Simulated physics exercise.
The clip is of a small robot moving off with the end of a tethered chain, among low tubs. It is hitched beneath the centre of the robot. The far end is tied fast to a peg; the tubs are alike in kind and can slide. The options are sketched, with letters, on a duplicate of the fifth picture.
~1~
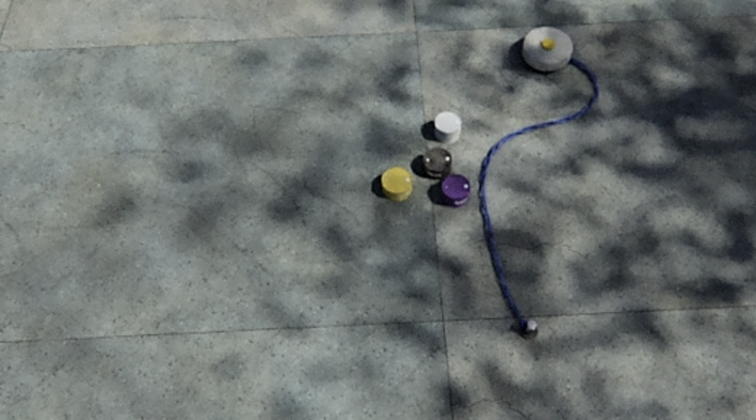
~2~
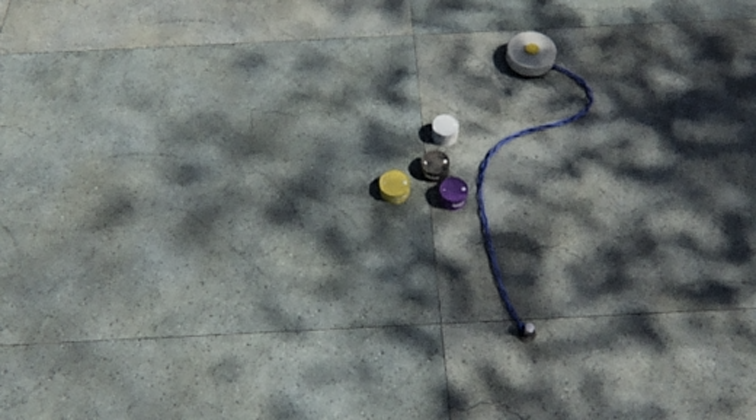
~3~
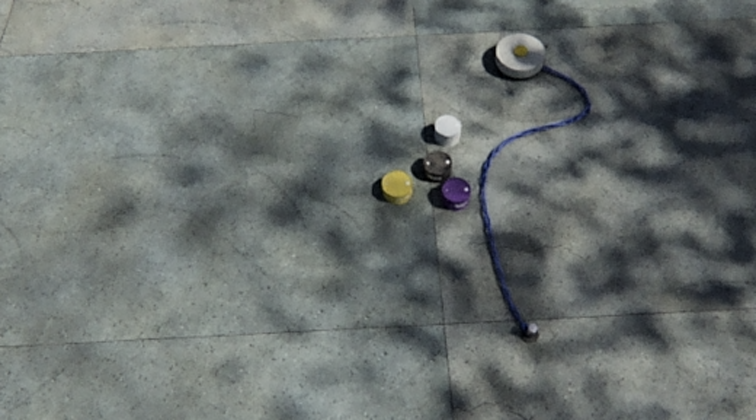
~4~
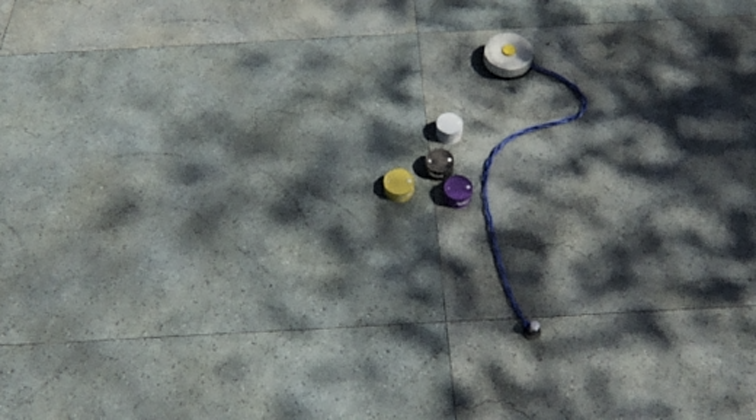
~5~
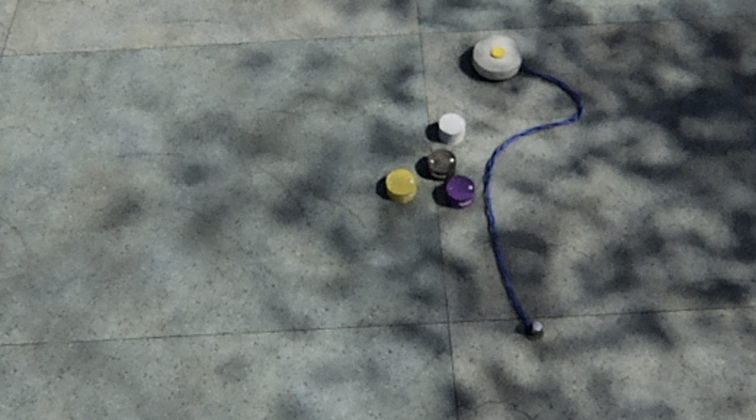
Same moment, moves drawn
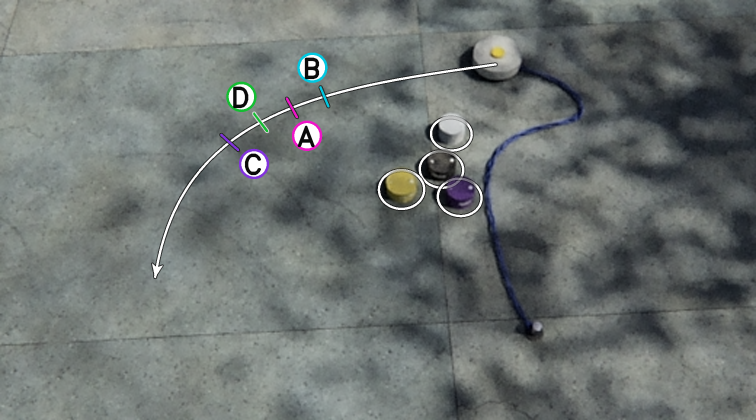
On sunlit, shadow-dappled paving, a small round robot trailing a blue cord moves slowly left.
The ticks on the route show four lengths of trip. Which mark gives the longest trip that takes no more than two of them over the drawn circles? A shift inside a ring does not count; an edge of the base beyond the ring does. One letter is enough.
The farthest stop within the limit is C.
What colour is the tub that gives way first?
The white tub.
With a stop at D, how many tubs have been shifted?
One.
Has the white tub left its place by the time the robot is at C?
Yes.
On the marked copy, A at (292, 108); B at (324, 97); C at (230, 142); D at (261, 122); the route from (496, 64) via (286, 110) to (155, 277).
Taking C. A third of the way, robot (400, 73).
Two thirds of the way, robot (304, 97).
When it is over, robot (228, 137); black tub (439, 169); white tub (412, 161); one over the rings.
As for the rest, A is within the limit but short; B is within the limit but short; D is within the limit but short.
